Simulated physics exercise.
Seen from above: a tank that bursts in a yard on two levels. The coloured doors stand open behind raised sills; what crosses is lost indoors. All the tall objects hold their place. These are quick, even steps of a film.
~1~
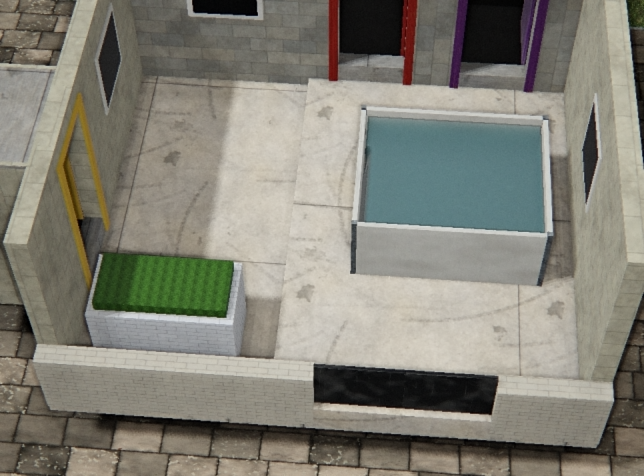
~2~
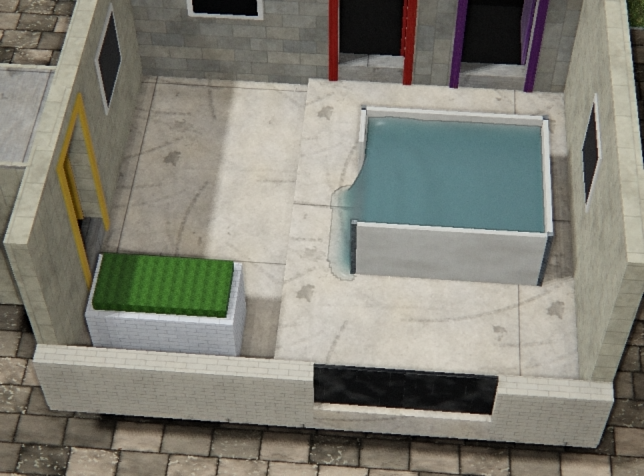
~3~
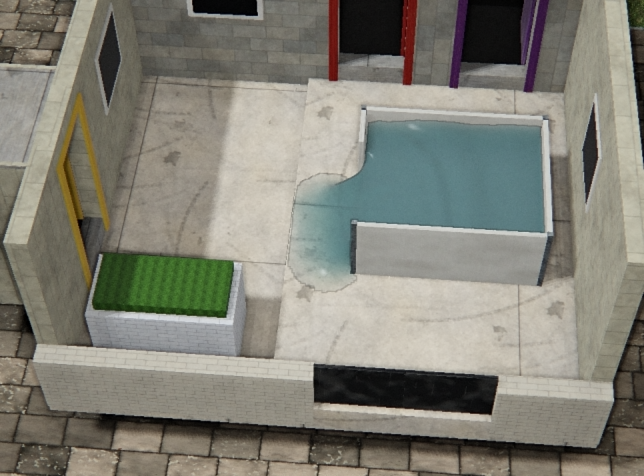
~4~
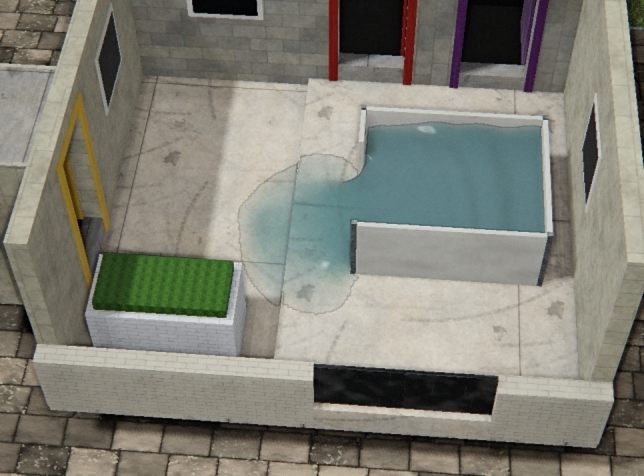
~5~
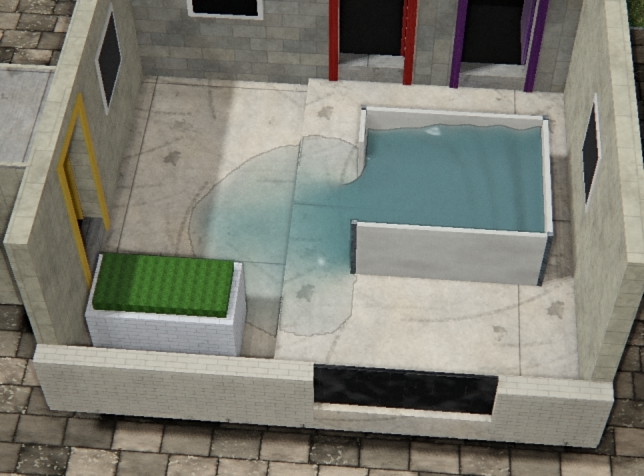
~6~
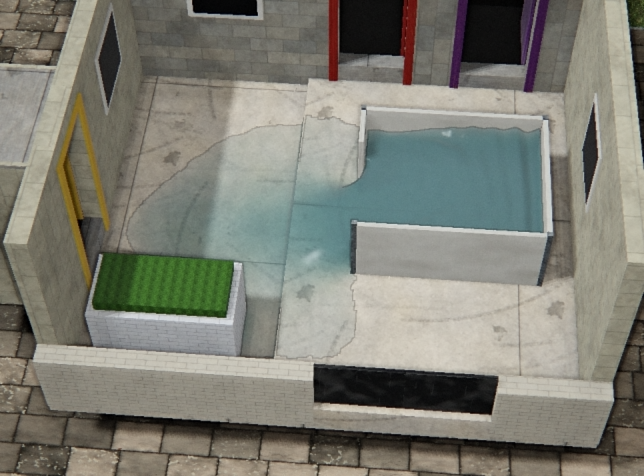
The video shows a walled yard with yellow, red and purple doorways, where water in a white-sided tank pours out through its left side and spreads leftward across the pale floor in a widening, thinning sheet.
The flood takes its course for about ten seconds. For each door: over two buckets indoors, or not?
One by one: The red door holds within the limit; the purple door holds within the limit; the yellow door floods.
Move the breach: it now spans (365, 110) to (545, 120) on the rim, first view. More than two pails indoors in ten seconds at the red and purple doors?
In short: The red one passes that mark, the purple one lets more in.
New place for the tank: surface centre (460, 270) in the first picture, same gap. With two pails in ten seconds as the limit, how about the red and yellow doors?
Red door is under, yellow door lets less in.
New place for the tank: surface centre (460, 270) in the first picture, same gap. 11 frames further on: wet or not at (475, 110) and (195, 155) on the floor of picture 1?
In that order: Free of water, under water.
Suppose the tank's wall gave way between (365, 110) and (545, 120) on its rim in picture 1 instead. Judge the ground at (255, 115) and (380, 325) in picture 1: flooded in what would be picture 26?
In turn: Under water, no water.
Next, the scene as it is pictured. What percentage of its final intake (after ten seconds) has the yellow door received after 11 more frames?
Near 65 in a hundred.
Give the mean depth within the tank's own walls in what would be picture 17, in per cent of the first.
Some 44 per cent.
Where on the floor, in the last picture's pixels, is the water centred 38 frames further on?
Close to (291, 213).
A moment on, water covers 50 % of the floor; the red door not reached, the purple door not reached, the yellow door over two buckets in.
Next, water covers 50 % of the floor; the red door wet at the sill, nothing in, the purple door not reached, the yellow door far over two buckets in.
Then, water covers 65 % of the floor; the red door wet at the sill, nothing in, the purple door not reached, the yellow door far over two buckets in.
Later, water covers 95 % of the floor; the red door wet at the sill, nothing in, the purple door wet at the sill, nothing in, the yellow door far over two buckets in.
In the end, water covers 95 % of the floor; the red door wet at the sill, nothing in, the purple door wet at the sill, nothing in, the yellow door far over two buckets in.
